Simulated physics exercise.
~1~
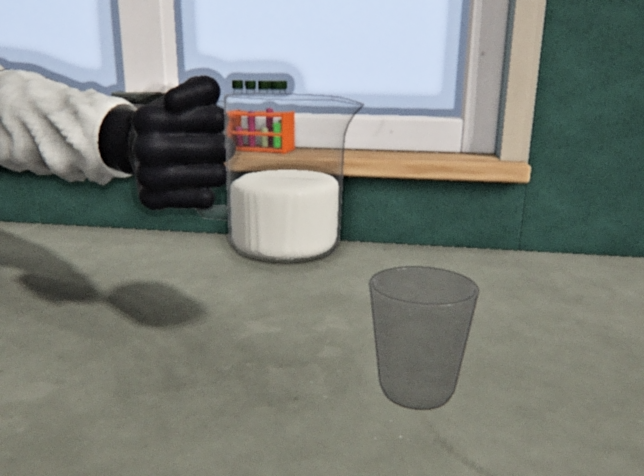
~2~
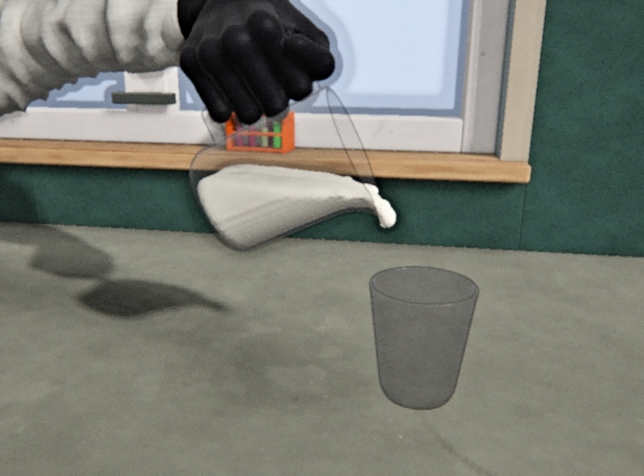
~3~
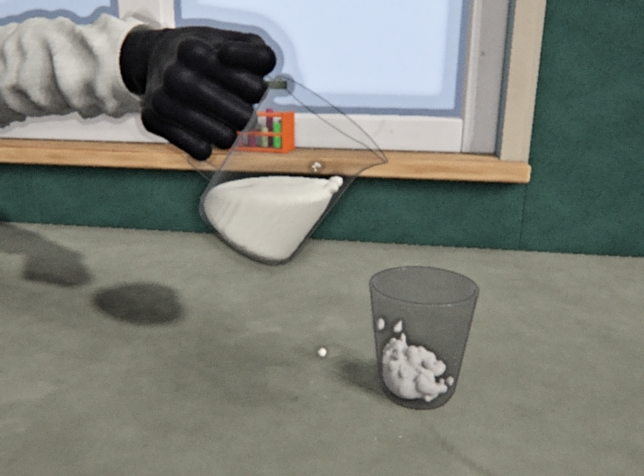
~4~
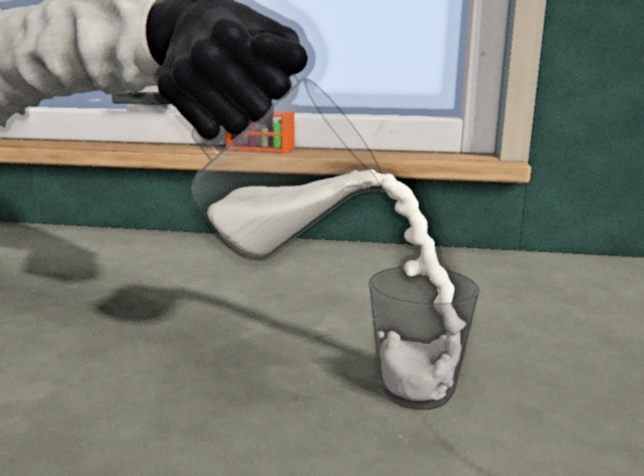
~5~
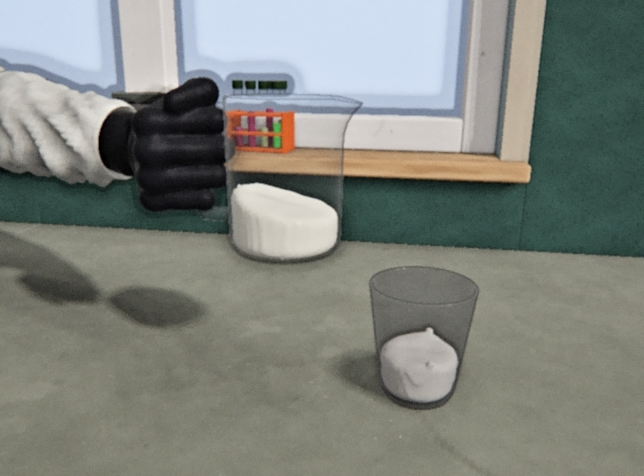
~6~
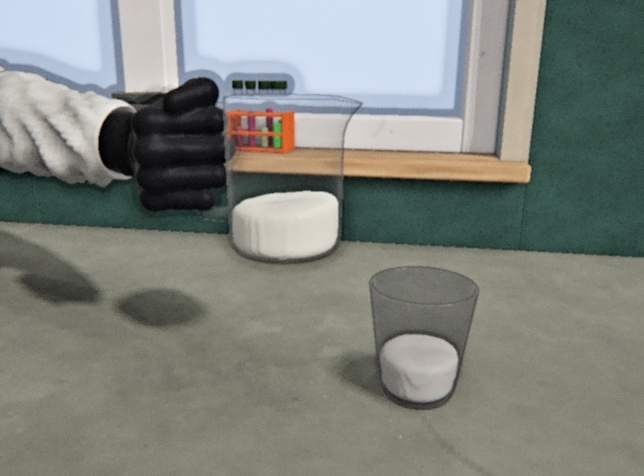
A black-gloved hand tipped a clear pitcher of milk toward an empty tumbler on its right, eased it back, then tilted it again and poured more in. Finally the pitcher was level again, still holding milk, and the tumbler was partly filled.
